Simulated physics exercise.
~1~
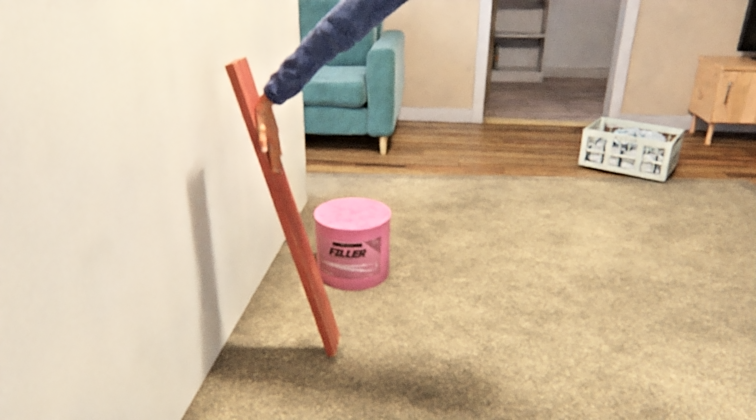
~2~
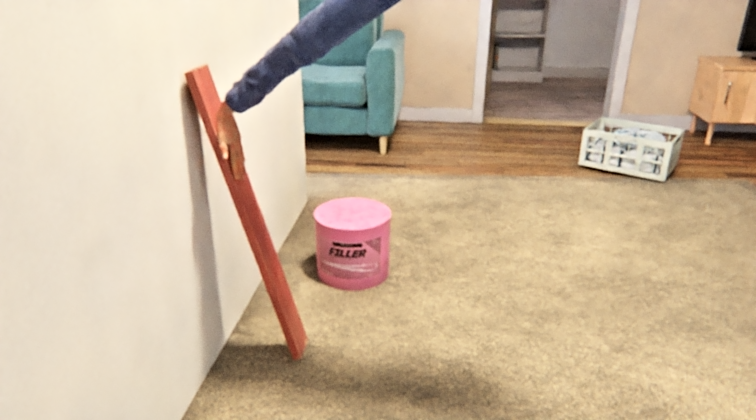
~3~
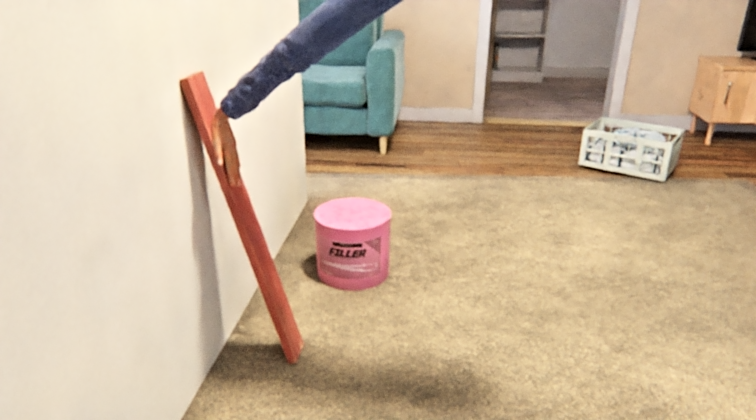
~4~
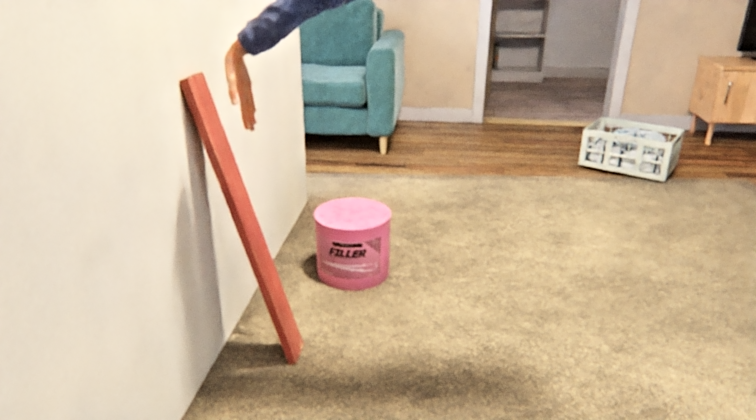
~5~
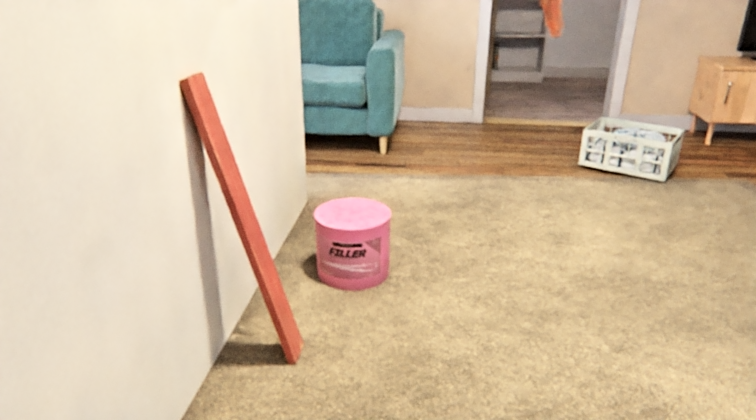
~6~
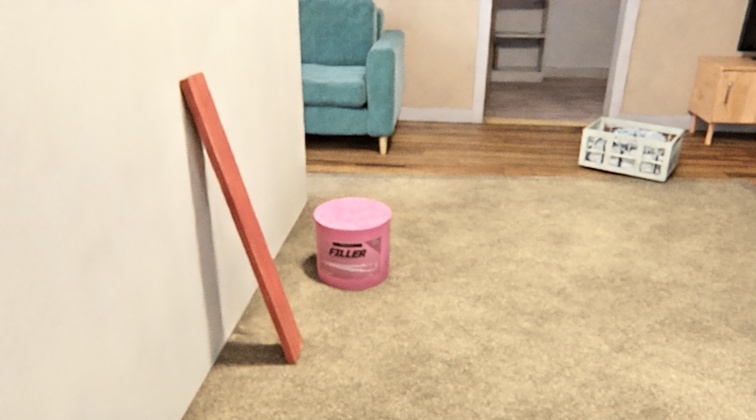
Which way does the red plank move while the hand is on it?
The red plank moves to the left, toward the white wall.
